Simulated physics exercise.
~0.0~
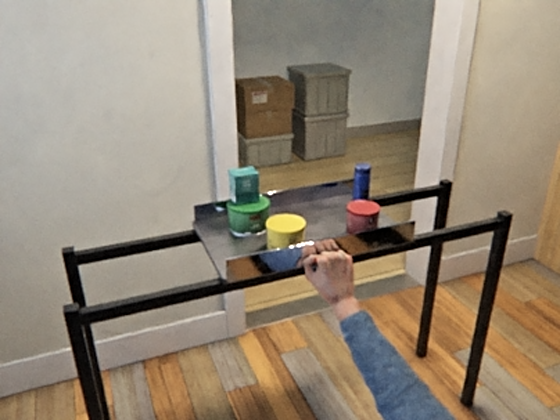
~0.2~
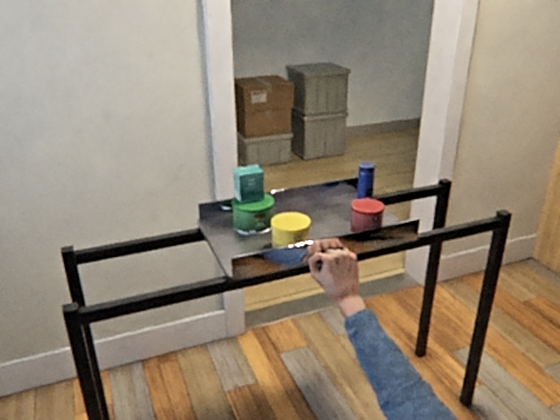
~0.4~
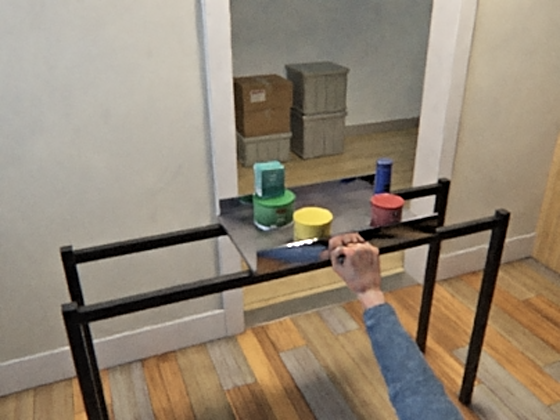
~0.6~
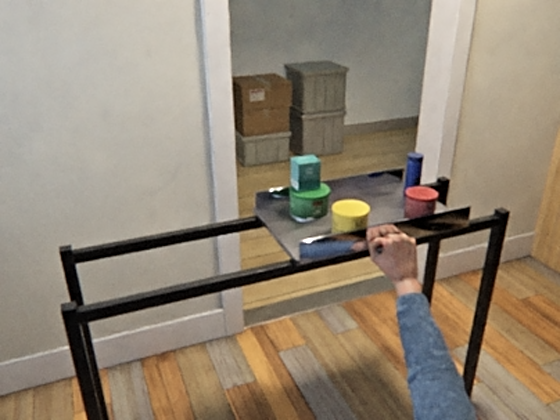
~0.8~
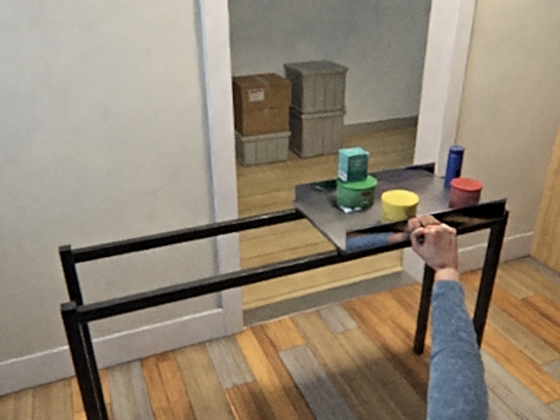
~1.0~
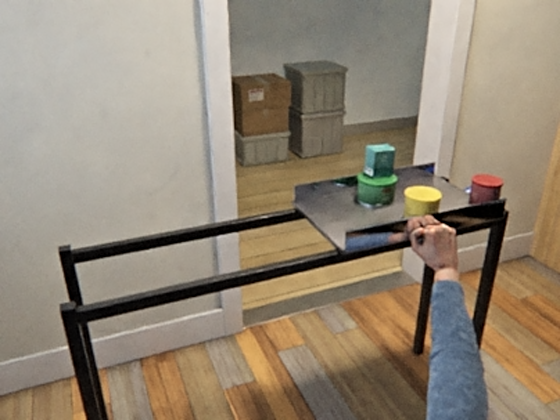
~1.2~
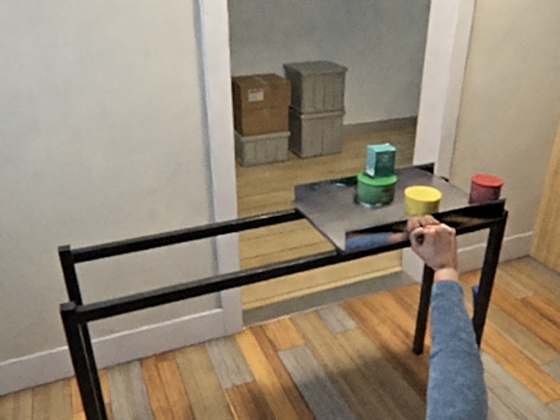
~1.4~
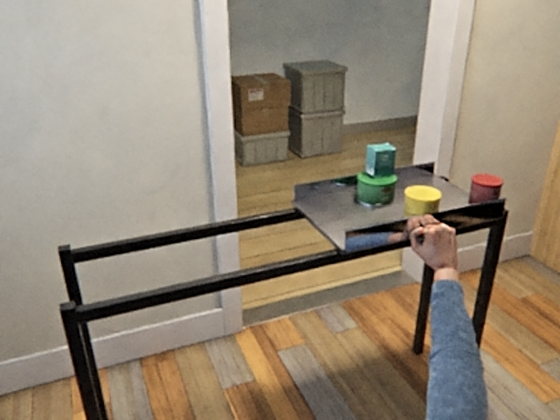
A hand slides the tray right until it stops, and the blue shaker falls off.
